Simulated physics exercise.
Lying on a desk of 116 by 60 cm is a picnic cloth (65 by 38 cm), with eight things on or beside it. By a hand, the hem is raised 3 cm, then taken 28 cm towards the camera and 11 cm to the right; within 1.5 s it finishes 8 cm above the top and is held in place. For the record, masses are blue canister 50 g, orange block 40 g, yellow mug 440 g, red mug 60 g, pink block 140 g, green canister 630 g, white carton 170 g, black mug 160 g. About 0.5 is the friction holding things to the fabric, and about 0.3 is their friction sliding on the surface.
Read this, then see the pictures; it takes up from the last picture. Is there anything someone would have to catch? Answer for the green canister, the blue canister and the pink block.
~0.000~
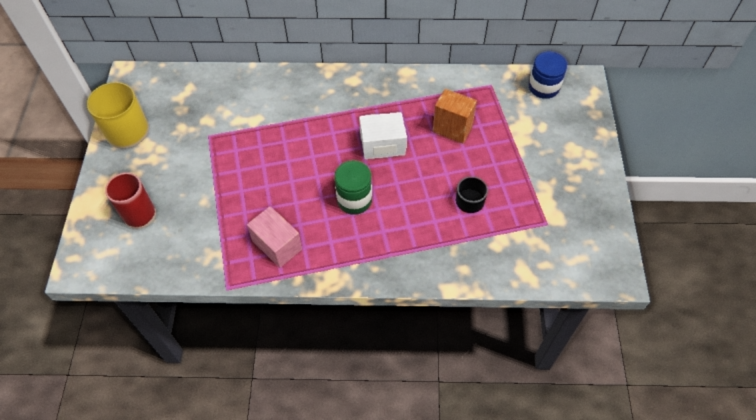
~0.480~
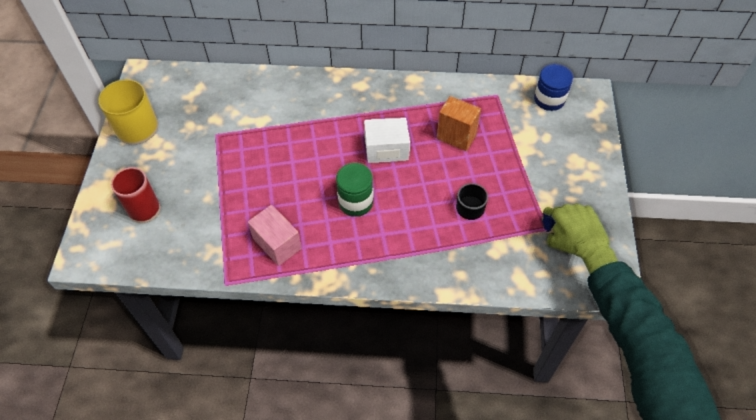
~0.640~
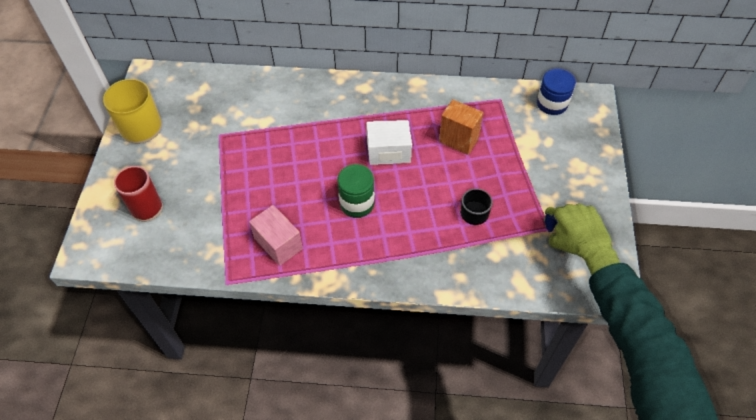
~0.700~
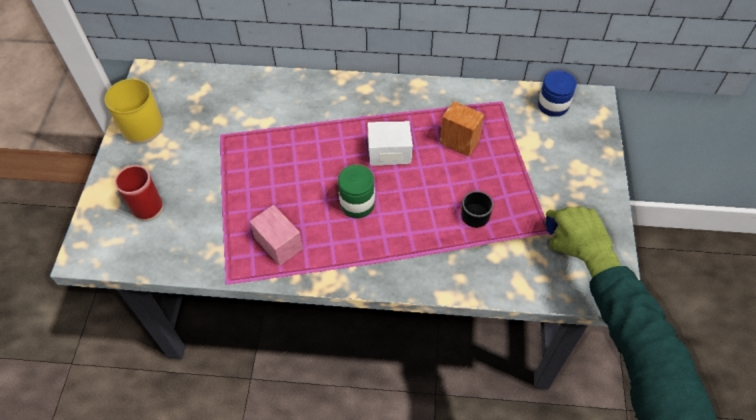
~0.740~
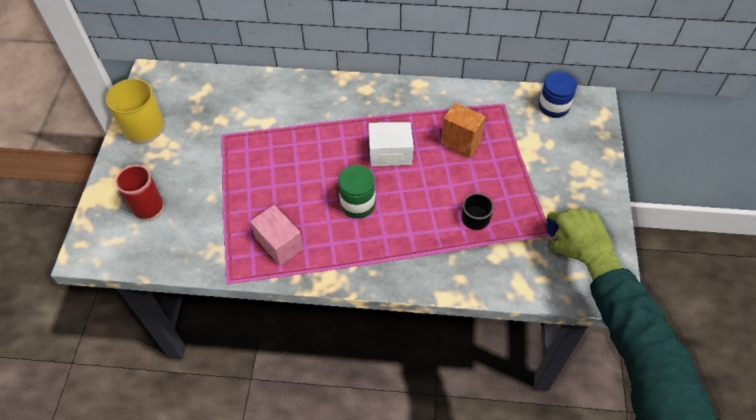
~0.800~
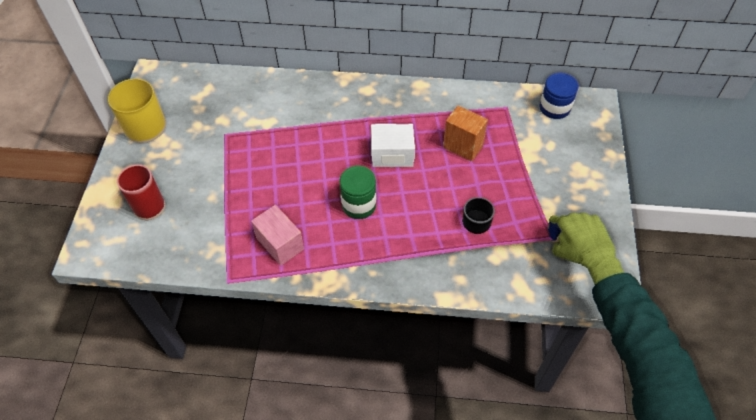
Catch list: Green canister - leave it; blue canister - leave it; pink block - leave it.
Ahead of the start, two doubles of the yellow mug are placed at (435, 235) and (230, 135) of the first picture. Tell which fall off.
Off the top, still on top.
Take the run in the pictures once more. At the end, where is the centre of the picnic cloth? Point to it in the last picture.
The midpoint is close to pixel (475, 252).
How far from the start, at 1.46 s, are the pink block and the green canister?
The pink block is 8 cm out, the green canister 10 cm.
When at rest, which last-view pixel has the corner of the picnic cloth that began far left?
In the final picture it's somewhere around (362, 138).
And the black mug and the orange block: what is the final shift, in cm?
Result: Black mug 30 cm, orange block 35 cm.
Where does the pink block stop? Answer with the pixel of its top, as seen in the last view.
(354, 248).
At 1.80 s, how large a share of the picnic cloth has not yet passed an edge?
About 90 per cent.
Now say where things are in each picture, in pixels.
Green canister (353, 175); blue canister (551, 63); pink block (273, 229); picnic cloth corners (227, 291) (208, 136) (492, 85) (548, 225), in the first picture.
Picnic cloth corners (225, 286) (216, 135); grip (549, 230), in the second picture.
Black mug (477, 201); picnic cloth corners (226, 285) (219, 135); grip (551, 231), in the third picture.
Picnic cloth corners (226, 285) (220, 135); grip (552, 233), in the fourth picture.
Picnic cloth corners (227, 285) (222, 135); grip (553, 236), in the fifth picture.
Green canister (358, 179); blue canister (562, 84); pink block (276, 226); picnic cloth corners (227, 284) (225, 134) (507, 107); grip (555, 239), in the sixth picture.
After 1.1 s, 100 % of the picnic cloth is still over the top; green canister 5 cm off its start, pink block 3 cm off its start, orange block 9 cm off its start.
After 1.5 s, 100 % of the picnic cloth is still over the top; green canister 12 cm off its start, pink block 8 cm off its start, orange block 21 cm off its start.
After 1.8 s, 90 % of the picnic cloth is still over the top; green canister 20 cm off its start at (440, 229), pink block 14 cm off its start at (343, 240), orange block 32 cm off its start at (580, 211).
After 2.1 s, 80 % of the picnic cloth is still over the top; green canister 23 cm off its start, pink block 16 cm off its start, orange block 36 cm off its start.
After 3.7 s, 80 % of the picnic cloth is still over the top; green canister 23 cm off its start at (453, 242), pink block 16 cm off its start at (354, 248), blue canister 0 cm off its start at (562, 84), orange block 36 cm off its start at (596, 227).
